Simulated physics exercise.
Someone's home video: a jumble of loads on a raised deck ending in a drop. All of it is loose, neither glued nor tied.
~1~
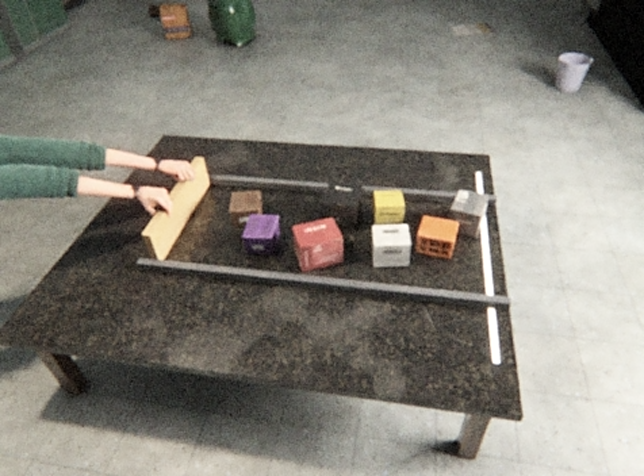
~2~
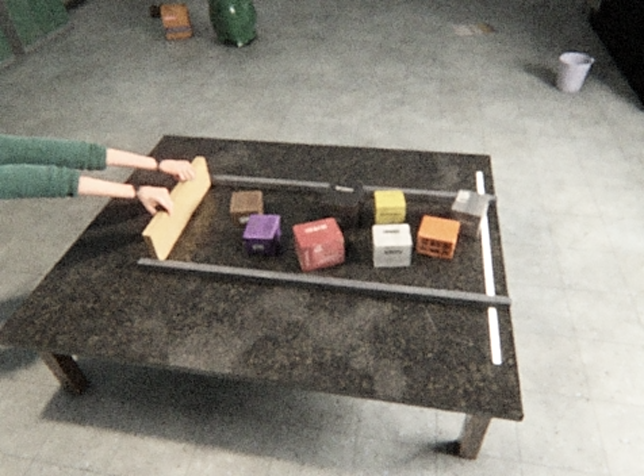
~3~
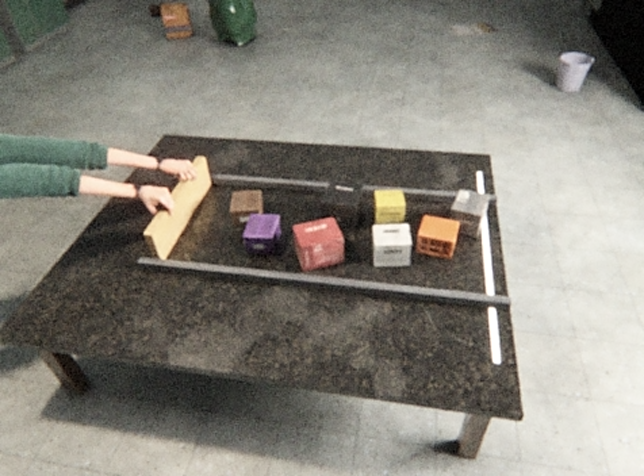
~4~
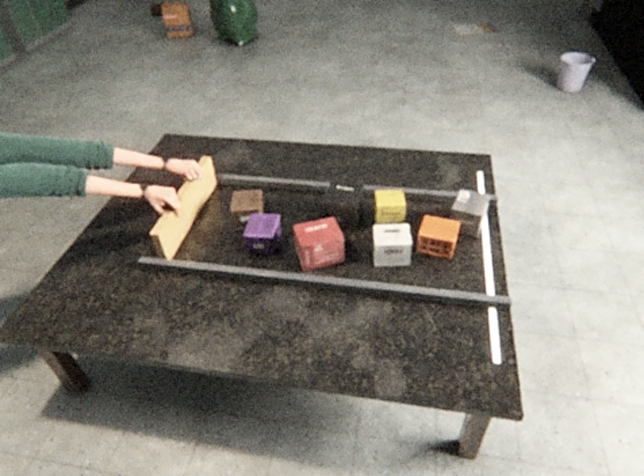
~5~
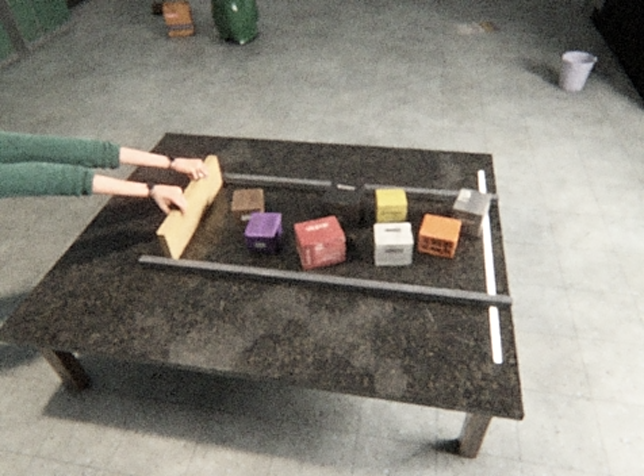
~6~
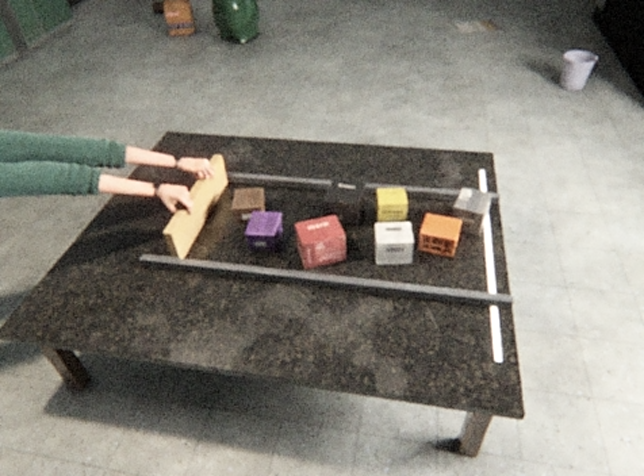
A wooden plank held upright by two green-sleeved hands sits at the left of a dark table, barely moving at first. The hands then slide it slowly a short way right, toward the loose brown and purple boxes, while the red, black, yellow, white, orange and grey ones stay in place.
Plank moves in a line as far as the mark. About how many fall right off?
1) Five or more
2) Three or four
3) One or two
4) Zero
(1) Five or more.
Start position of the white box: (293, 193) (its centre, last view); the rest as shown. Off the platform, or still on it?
In that case it never drops.
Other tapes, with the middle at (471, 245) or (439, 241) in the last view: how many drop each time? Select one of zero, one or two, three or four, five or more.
Taking the places in turn, I'd pick more than four and then 3 or 4.
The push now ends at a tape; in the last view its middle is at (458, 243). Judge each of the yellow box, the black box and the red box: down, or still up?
Per object: Yellow box goes, black box stays, red box goes.
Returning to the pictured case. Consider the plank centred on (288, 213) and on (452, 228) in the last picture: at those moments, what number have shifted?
First 3 and then 8.
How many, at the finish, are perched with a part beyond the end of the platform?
1 in all.
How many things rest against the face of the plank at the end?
The count comes out at 1.
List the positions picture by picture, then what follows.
Grey parcel (468, 213); orange crate (437, 237); white box (391, 246); plank (180, 207); tape (486, 248), in the first picture.
Orange crate (438, 237); red box (319, 245), in the second picture.
White box (391, 245); purple tote (263, 234), in the third picture.
Grey parcel (469, 213); plank (187, 206), in the fourth picture.
Orange crate (439, 236); brown tote (249, 207), in the fifth picture.
Grey parcel (471, 211); orange crate (440, 235); white box (393, 243); plank (199, 205); tape (489, 246), in the sixth picture.
A little later, none off yet; grey parcel at rest near (471, 211); orange crate at rest near (440, 235); white box at rest near (393, 243).
Next, none off yet; grey parcel shifted a little near (474, 209); orange crate shifted about its own width near (467, 236); white box shifted about its own width near (447, 257).
Later still, one off so far; grey parcel dropping near (523, 266); orange crate shifted well along near (506, 229); white box tilted a little near (523, 257).
When it is over, the number that fall off is five or more; down, brown tote, red box, black box, yellow box, white box, orange crate and grey parcel.
